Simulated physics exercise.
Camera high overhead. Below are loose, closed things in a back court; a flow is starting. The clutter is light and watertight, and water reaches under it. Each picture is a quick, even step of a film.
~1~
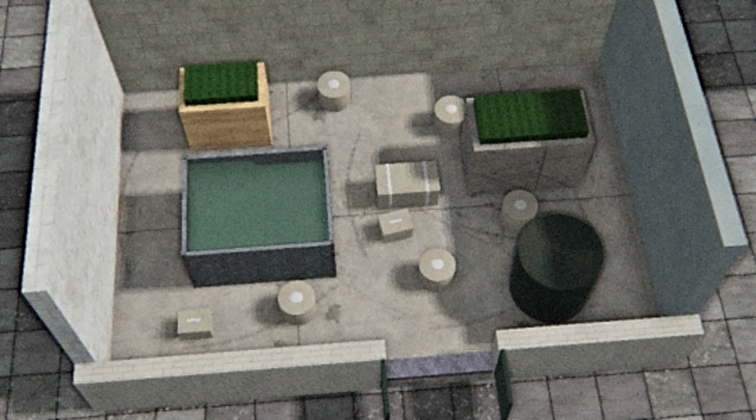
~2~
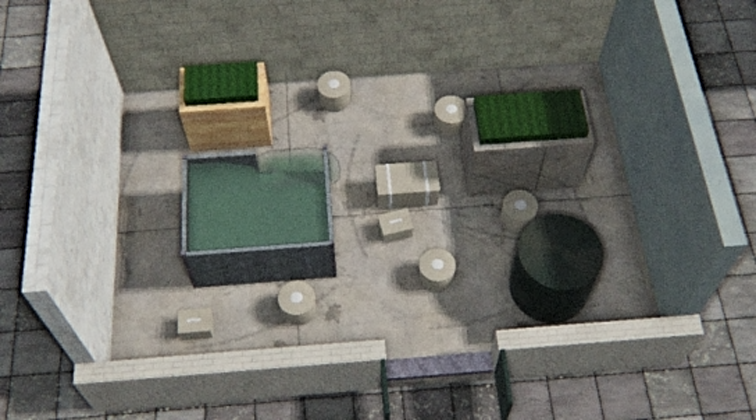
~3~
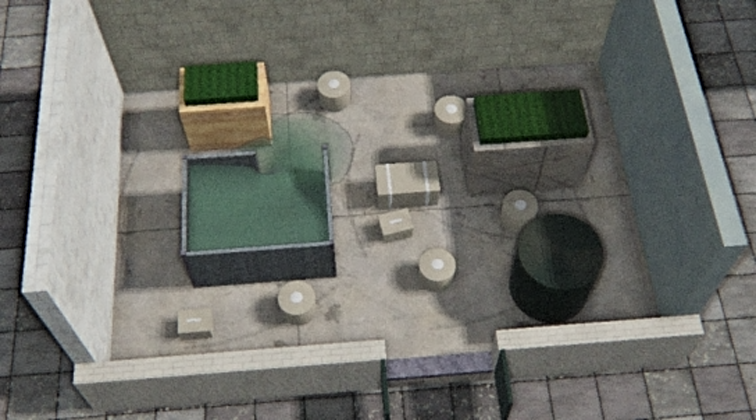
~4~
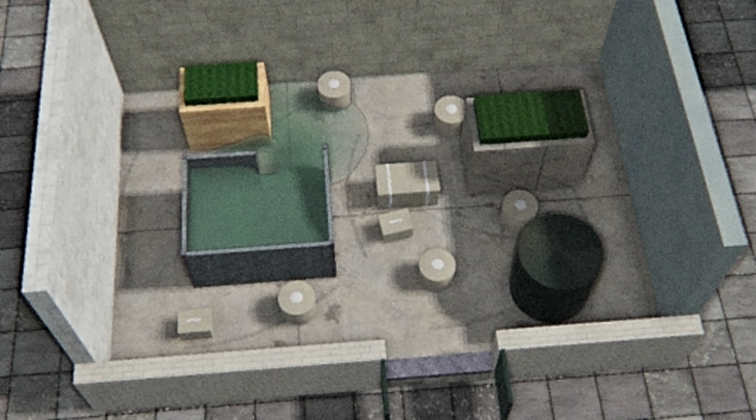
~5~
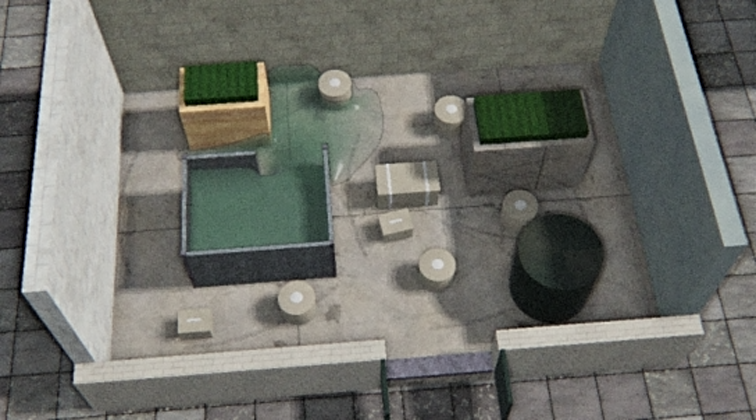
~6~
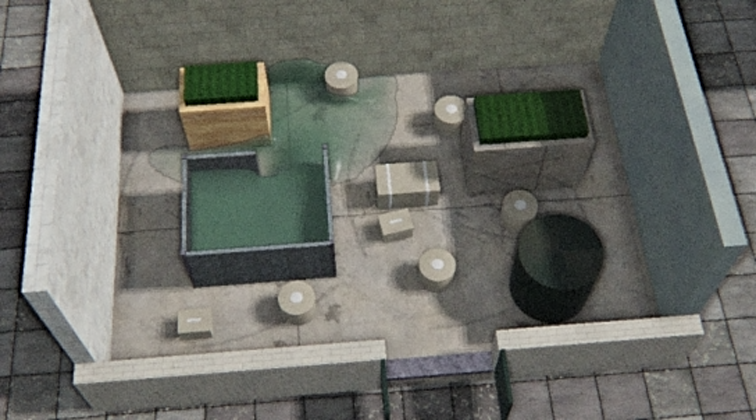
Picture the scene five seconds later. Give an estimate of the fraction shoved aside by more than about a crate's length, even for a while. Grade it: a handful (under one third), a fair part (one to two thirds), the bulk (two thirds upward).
A handful.
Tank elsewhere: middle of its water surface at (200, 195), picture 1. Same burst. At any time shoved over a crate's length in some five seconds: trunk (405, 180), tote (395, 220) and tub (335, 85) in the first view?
The three, one by one: Past that mark, short of that and past that mark.
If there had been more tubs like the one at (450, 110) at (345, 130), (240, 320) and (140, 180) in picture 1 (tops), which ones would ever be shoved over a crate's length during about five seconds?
In sequence: Knocked well away; hardly budges; knocked well away.
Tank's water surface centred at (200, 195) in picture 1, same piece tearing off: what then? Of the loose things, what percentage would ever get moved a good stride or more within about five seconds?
Close to 40 %.
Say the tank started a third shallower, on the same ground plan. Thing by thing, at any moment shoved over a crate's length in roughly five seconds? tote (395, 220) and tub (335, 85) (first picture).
Lab note, in order: Stayed below that mark / reached that mark.
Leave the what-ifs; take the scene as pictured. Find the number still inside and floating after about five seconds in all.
The answer would be 0.
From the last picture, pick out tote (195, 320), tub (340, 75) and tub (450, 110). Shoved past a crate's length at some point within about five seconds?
The first is not so far, the second driven that far, and the third driven that far.
A moment on, 1 of 8 are well off their spots; 1 afloat.
Next, 1 of 8 are well off their spots; 0 afloat.
Later, 2 of 8 are well off their spots; 1 afloat.
In the end, 2 of 8 are well off their spots, and 2 have been at some point; 0 afloat.
